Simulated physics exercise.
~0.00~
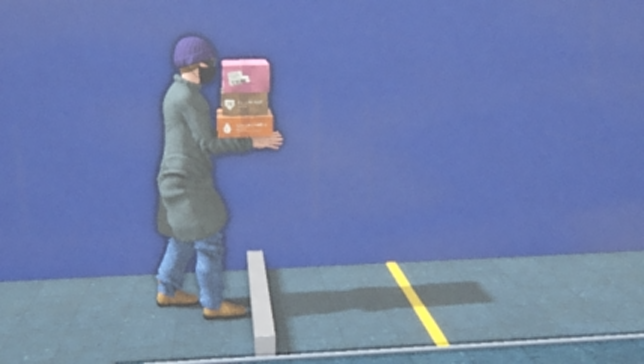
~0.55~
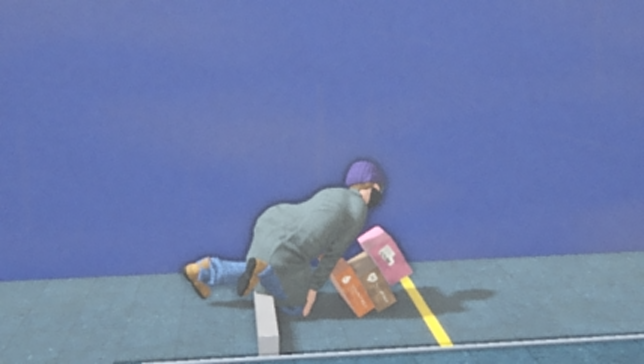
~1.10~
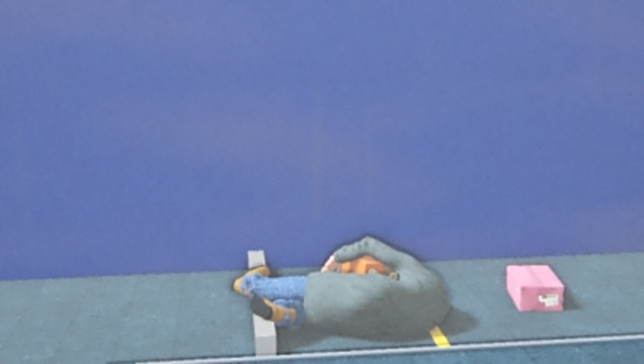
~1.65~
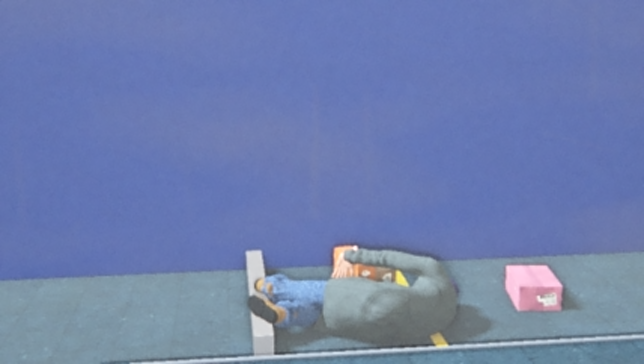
On a blue-walled walkway, a person carrying three boxes pitches forward over a low rail and ends lying curled across a yellow line.
